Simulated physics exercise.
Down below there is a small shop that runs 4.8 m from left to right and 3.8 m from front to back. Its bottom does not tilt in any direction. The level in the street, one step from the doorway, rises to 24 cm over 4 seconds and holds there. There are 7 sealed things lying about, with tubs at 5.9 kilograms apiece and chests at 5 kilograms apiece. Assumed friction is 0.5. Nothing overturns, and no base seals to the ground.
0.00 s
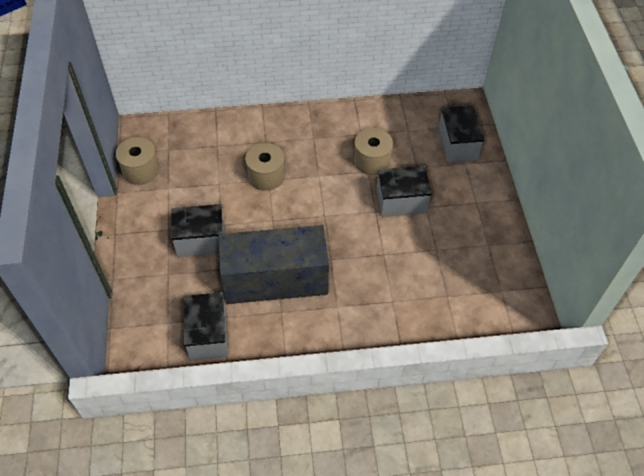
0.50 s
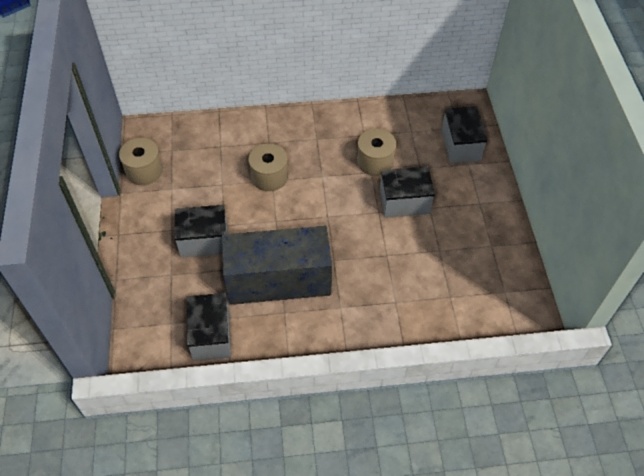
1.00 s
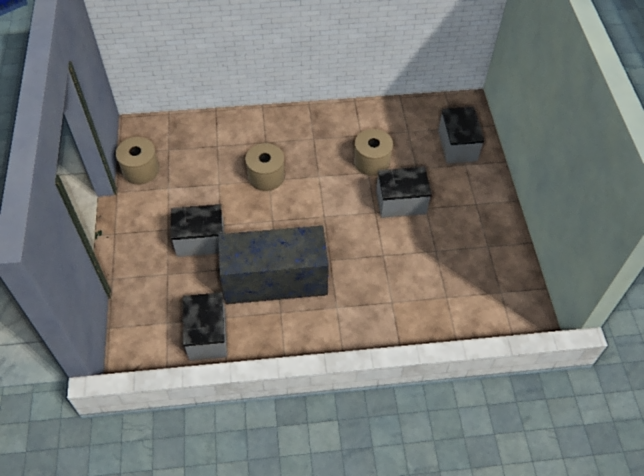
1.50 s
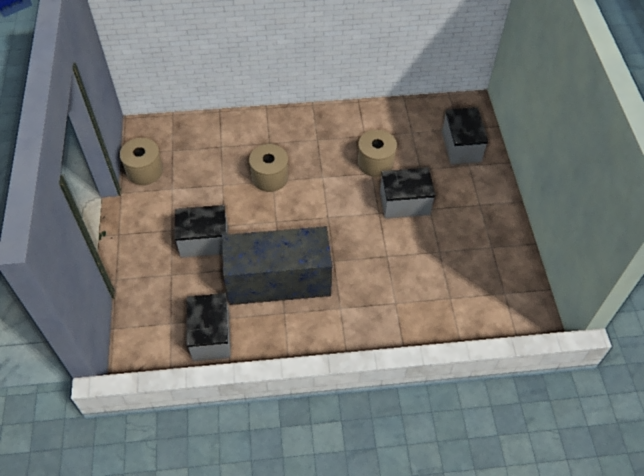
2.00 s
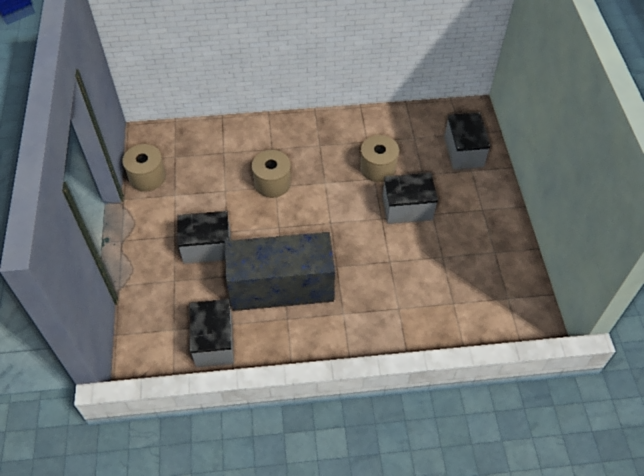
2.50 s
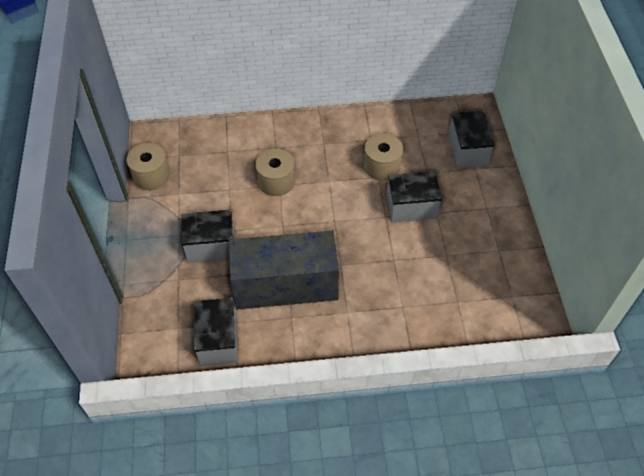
We see a small tiled room from above, holding dark boxes and round tan tubs, as bluish water covers the paving outside and a shallow sheet then spreads in through the left doorway, while the objects stay in place.
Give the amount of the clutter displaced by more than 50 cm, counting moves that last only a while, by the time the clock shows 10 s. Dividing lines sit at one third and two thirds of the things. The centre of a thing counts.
It ends up in the highest band.
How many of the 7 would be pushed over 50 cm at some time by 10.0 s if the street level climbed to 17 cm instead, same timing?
Then the count would be 5.
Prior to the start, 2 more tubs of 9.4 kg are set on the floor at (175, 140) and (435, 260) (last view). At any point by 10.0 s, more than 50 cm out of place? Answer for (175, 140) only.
Here it's not far enough.
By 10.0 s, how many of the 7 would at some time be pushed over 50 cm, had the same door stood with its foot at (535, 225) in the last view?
Then it comes to 5 of them.
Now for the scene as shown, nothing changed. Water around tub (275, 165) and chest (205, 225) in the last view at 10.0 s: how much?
Roughly 12 and 9 cm.
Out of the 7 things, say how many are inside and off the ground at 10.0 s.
Then: 6.
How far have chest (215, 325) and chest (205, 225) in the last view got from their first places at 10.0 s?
First 30 cm, then 250 cm.
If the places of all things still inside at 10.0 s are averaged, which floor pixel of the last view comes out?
(369, 216).
After 3.5 s 1 of 7 are over 50 cm from their spots; 0 afloat.
After 4.5 s 1 of 7 are over 50 cm from their spots; 1 afloat.
After 7.0 s 5 of 7 are over 50 cm from their spots; 6 afloat.
After 10.0 s 4 of 7 are over 50 cm from their spots, and 5 have been at some point; 6 afloat.
